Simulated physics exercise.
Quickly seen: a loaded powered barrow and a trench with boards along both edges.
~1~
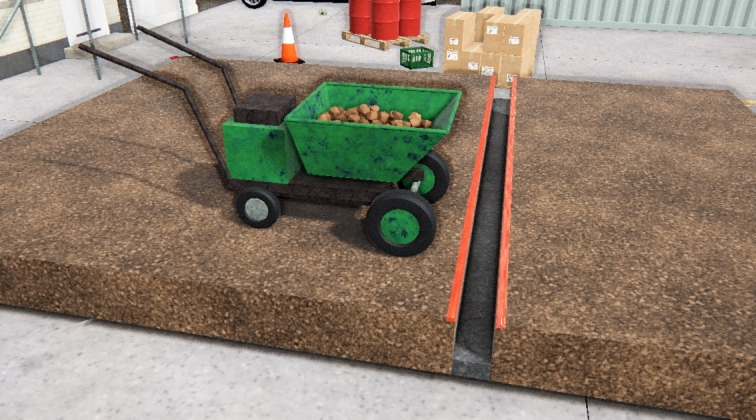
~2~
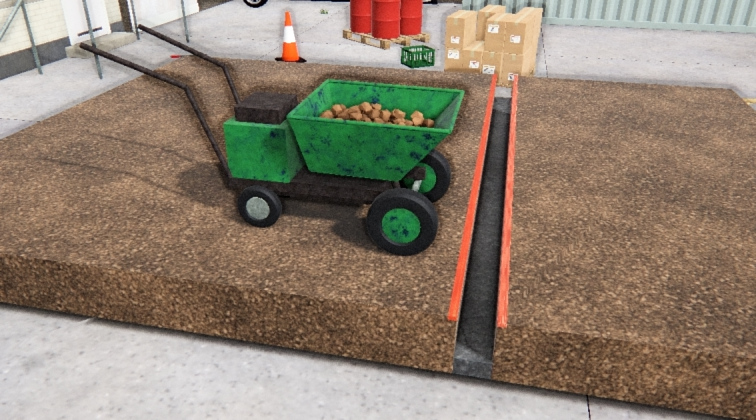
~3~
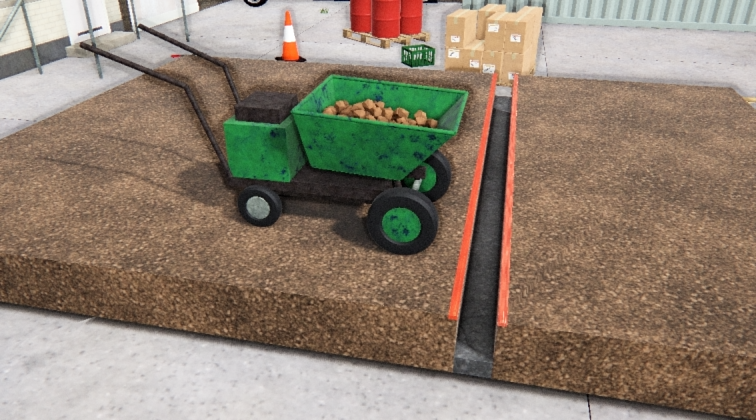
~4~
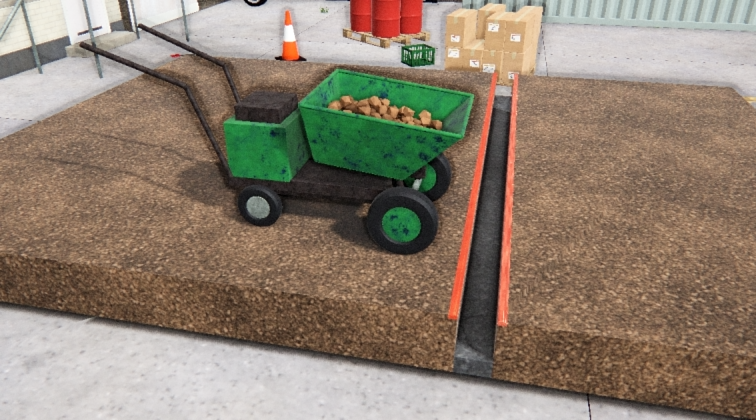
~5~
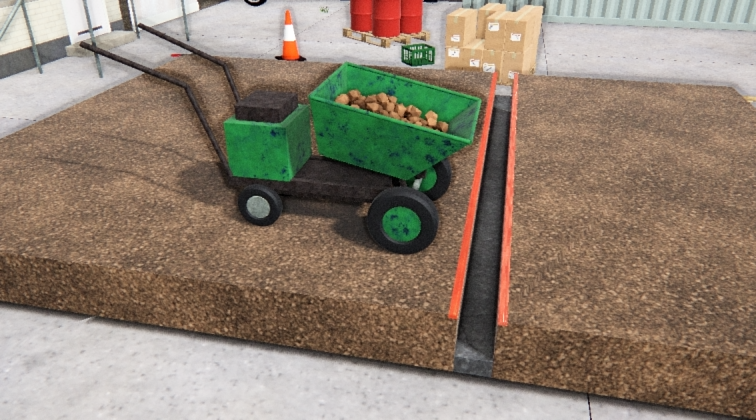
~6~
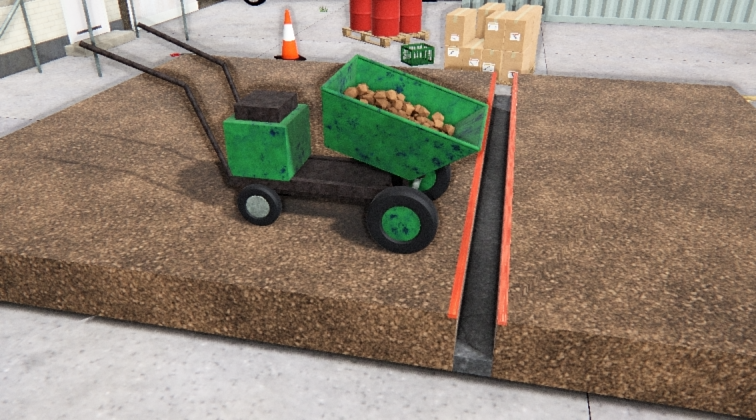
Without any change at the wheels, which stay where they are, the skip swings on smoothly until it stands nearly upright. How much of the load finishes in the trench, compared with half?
Less than half of it.
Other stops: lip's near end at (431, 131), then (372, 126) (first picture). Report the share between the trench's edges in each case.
10 and 70 percent, in that order.
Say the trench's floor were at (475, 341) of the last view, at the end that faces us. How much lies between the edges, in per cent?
Close to 0 per cent, I reckon.
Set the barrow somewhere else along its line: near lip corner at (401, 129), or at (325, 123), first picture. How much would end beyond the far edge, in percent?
In order, close to 40 and 0 in a hundred.
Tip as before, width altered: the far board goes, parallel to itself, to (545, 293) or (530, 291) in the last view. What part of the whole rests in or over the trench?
60 and 20 percent.
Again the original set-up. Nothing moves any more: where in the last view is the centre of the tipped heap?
Close to (552, 233) in the last picture.
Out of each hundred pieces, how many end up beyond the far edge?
Close to 85 in a hundred.
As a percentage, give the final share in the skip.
About 15 %.
Soon, skip tipped steeply; all in the skip.
A while on, skip tipped right over; nearly all in the skip; a small part beyond it; a stray few falling.
Towards the end, skip tipped right over; about a quarter in the skip; most beyond it.
Finally, skip tipped right over; a small part in the skip; none in or heaped over the trench; most beyond it.
